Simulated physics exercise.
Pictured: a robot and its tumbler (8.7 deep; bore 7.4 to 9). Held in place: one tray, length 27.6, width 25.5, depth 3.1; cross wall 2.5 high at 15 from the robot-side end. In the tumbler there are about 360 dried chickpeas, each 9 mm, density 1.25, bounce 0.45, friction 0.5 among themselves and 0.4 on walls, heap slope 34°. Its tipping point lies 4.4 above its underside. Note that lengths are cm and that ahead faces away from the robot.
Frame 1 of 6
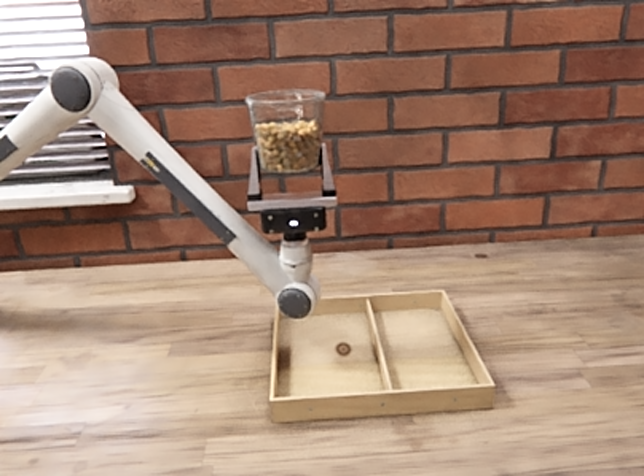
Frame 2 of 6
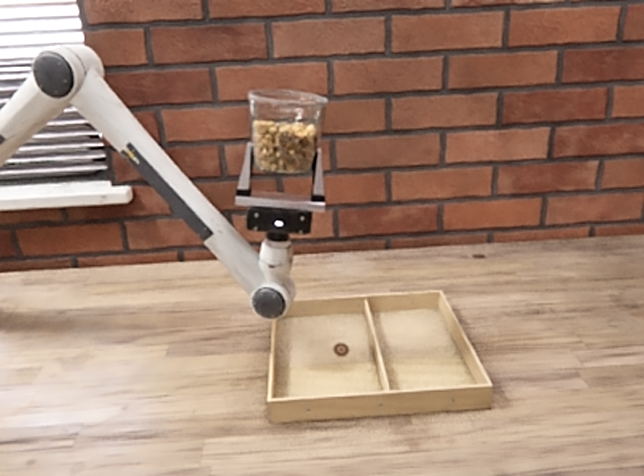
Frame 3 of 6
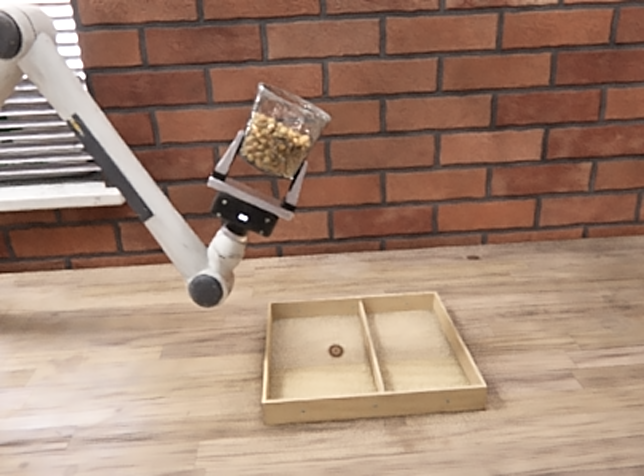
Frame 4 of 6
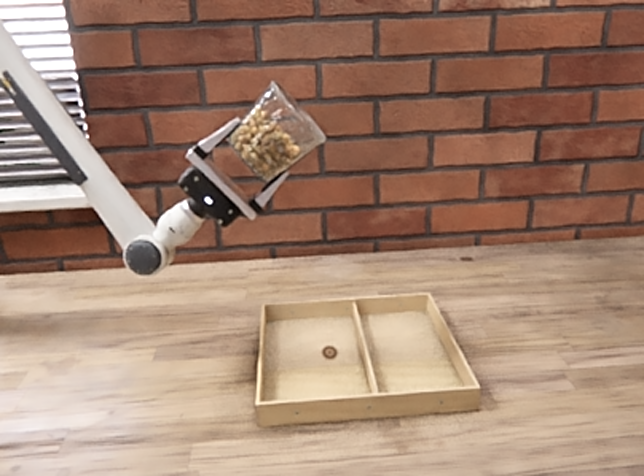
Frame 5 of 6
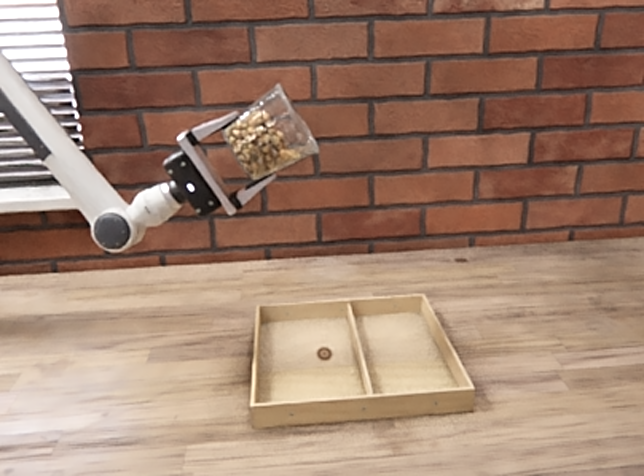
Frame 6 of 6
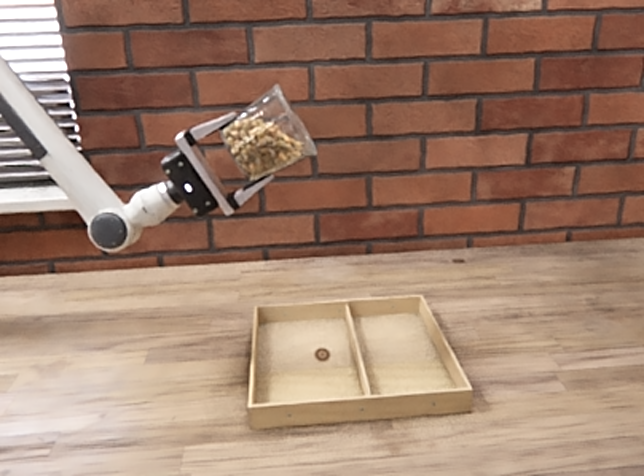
A white and grey robot arm grips a clear tumbler partly filled with pale tan chickpeas, seen from the front against a red brick wall. Below it, a shallow wooden tray with two compartments sits on a wood-grain surface, with a window blind at upper left. The arm draws back leftward while tilting the tumbler steeply to the right, the chickpeas shifting inside, as the view drifts slightly.
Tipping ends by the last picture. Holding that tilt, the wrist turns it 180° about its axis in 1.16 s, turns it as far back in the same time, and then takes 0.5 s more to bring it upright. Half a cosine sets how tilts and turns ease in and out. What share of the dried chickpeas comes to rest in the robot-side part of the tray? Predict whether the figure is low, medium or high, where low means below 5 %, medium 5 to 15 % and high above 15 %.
Low.
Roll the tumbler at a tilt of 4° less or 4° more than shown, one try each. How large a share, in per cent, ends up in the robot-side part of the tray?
Around 0 percent on the first try, 5 percent on the second.
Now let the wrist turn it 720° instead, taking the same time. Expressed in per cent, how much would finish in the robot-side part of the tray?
In that case it would be around 0 percent.
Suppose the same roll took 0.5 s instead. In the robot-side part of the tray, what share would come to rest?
It would come to close to 0 per cent.
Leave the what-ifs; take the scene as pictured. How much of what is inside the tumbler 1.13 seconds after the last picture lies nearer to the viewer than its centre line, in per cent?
Close to 40 % of them.
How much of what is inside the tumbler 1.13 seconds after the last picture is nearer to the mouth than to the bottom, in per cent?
Looks like around 30 per cent to me.
Then, 1.13 s later, tipped 62°, highest piece 36 above the table; 361 in the tumbler, 1 in the robot-side part, 1 in flight or on a rim.
Then, 2.26 s later, tipped 62°, highest piece 37 above the table; 355 in the tumbler, 4 in the robot-side part, 2 in the far-side part, 2 in flight or on a rim.
Then, 3.02 s later, upright, highest piece 38 above the table; 354 in the tumbler, 5 in the far-side part, 4 in the robot-side part.
Then, 3.72 s later, upright, highest piece 38 above the table; 354 in the tumbler, 5 in the far-side part, 4 in the robot-side part.
At rest, 354 in the tumbler, 5 in the far-side part, 4 in the robot-side part. That is 1 % in the robot-side part of the tray.
